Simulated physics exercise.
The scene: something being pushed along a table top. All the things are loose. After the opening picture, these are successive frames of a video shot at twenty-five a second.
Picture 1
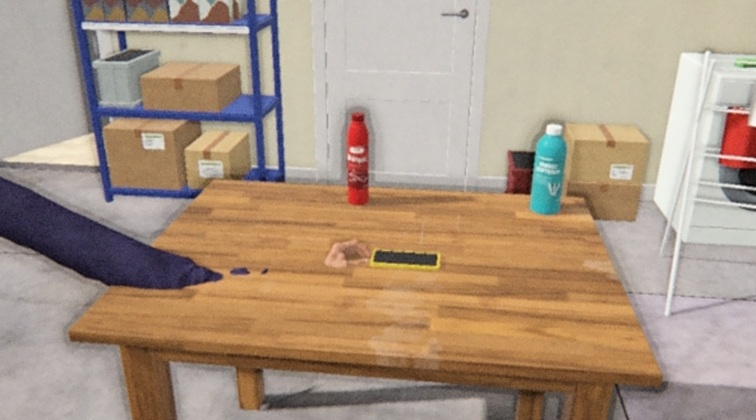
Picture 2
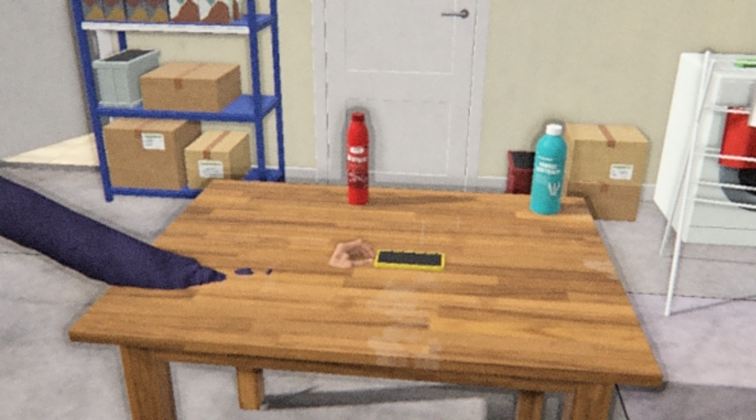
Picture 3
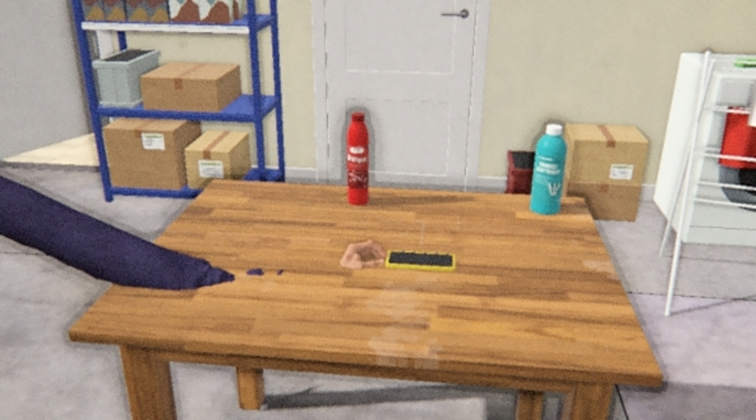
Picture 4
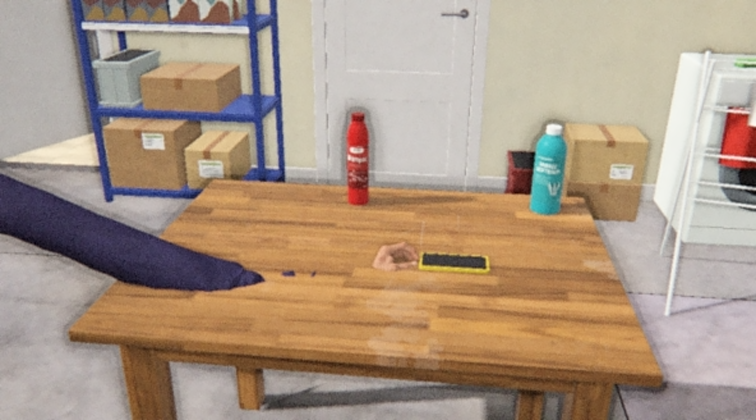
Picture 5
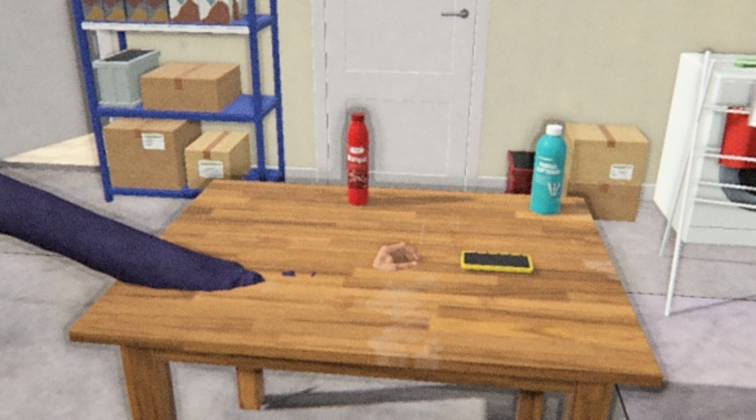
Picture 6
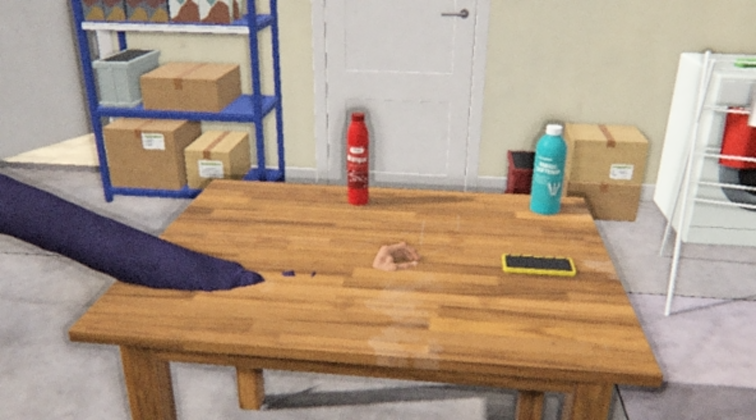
Yellow phone sliding right across a wooden table as a dark-sleeved hand pushes it, then moving on beyond the halted fingers.
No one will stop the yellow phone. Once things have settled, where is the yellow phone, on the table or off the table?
The yellow phone goes over the edge.
Then, 0.10 s later than the last frame, yellow phone now off the table.
Then, 0.30 s later than the last frame, things are still on the move.
Then, 0.40 s later than the last frame, as before.
When it is over, off the table, yellow phone.
